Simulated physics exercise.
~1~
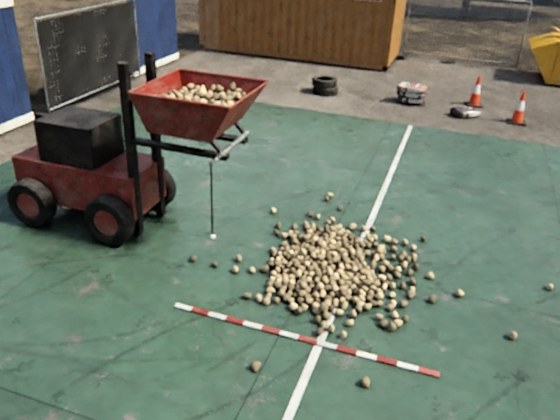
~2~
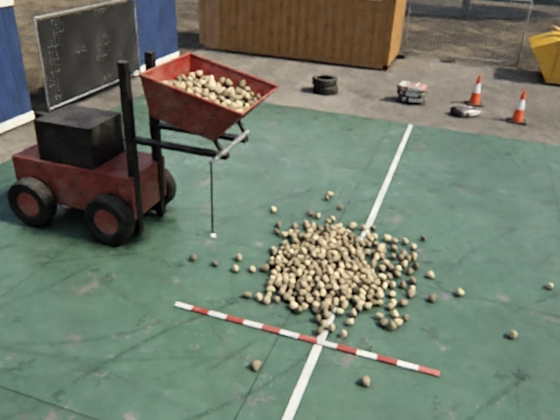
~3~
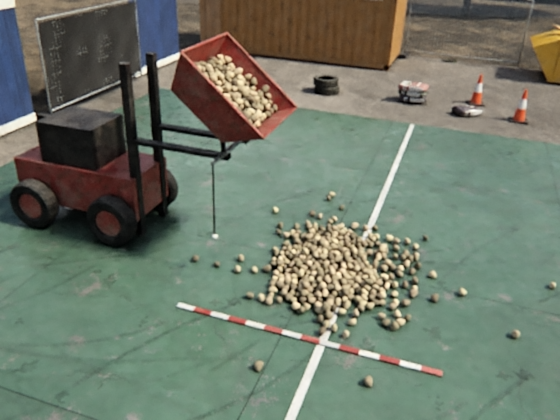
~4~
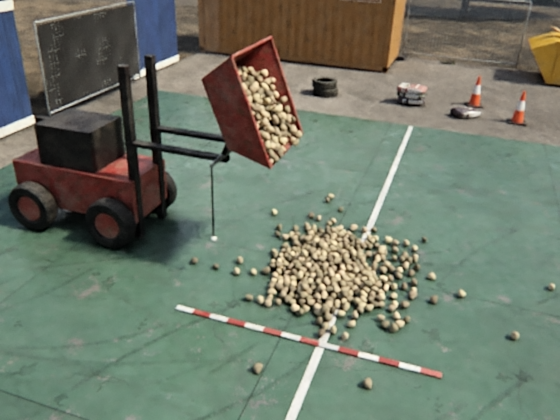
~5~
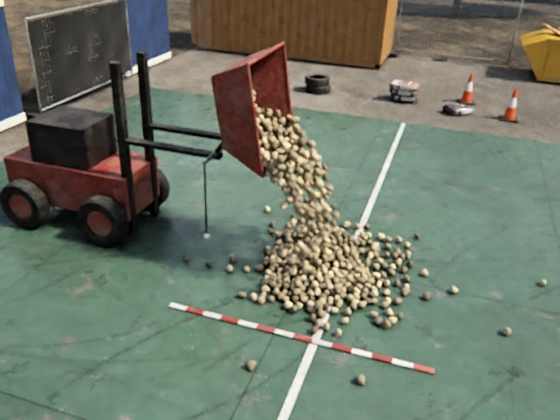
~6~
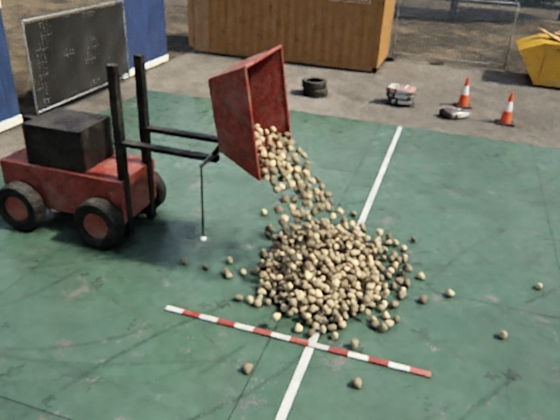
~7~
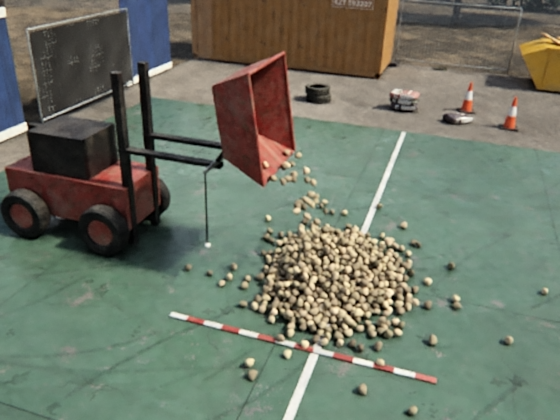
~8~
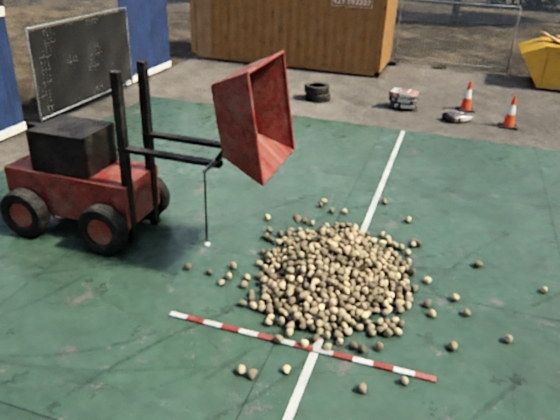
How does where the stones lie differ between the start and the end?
At the start some stones are up in the red skip and the rest lie on the green ground. By the end they are all on the ground, lower down, in a bigger pile with a few scattered around it.
A loader's red skip tips right, pours its stones onto a pile, and stays tilted, empty.
